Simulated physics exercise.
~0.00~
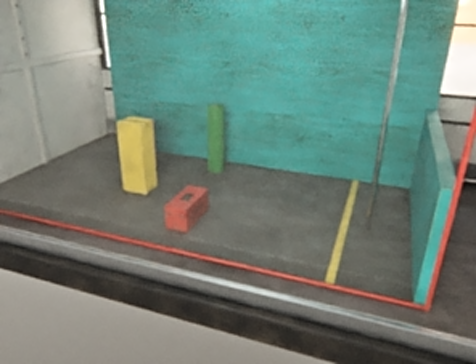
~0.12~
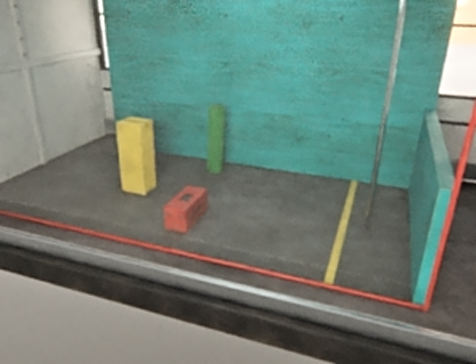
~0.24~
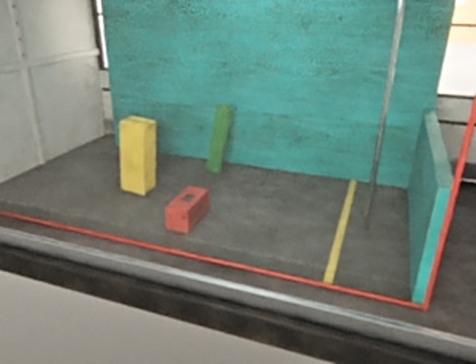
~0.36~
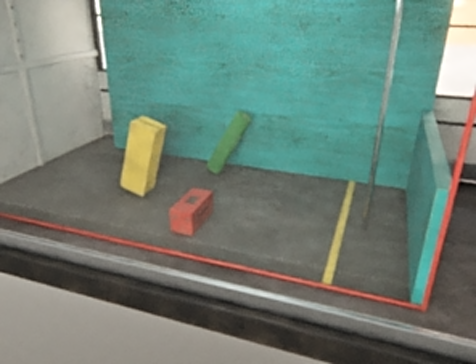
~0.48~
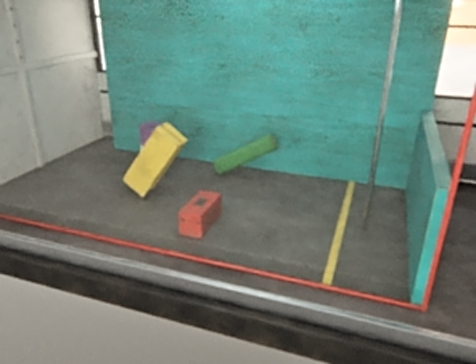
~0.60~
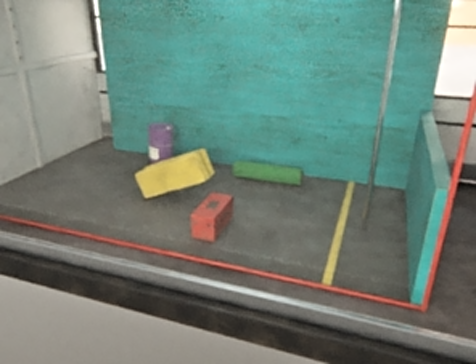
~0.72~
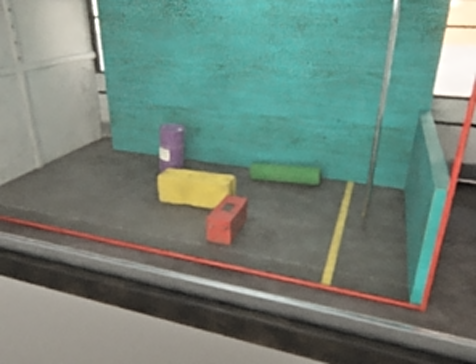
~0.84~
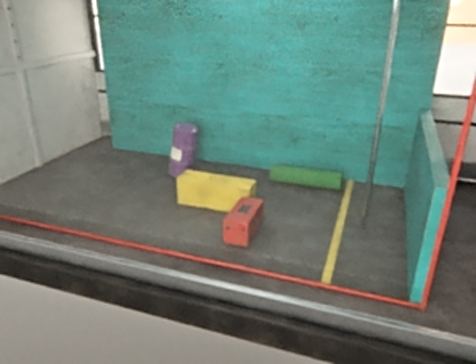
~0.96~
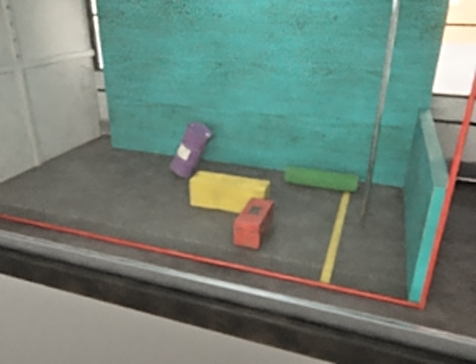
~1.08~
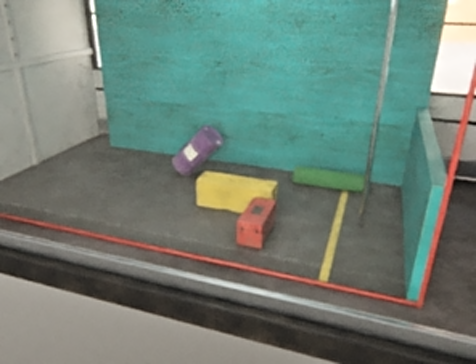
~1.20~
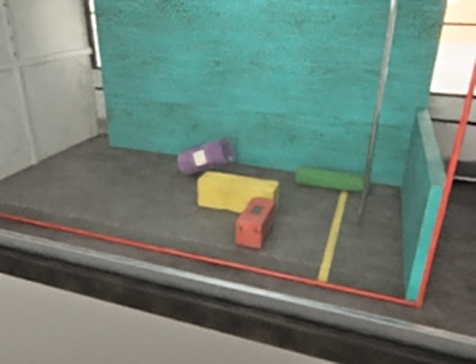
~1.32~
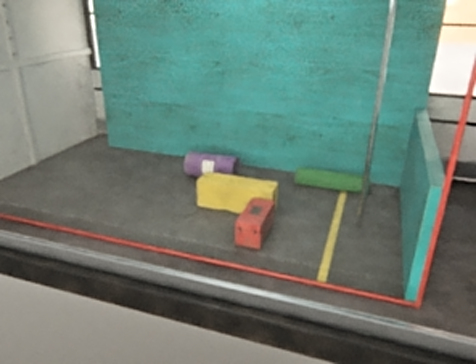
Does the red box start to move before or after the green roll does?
The red box starts to move after the green roll, which is already leaning to the right while the red box is still in its place.
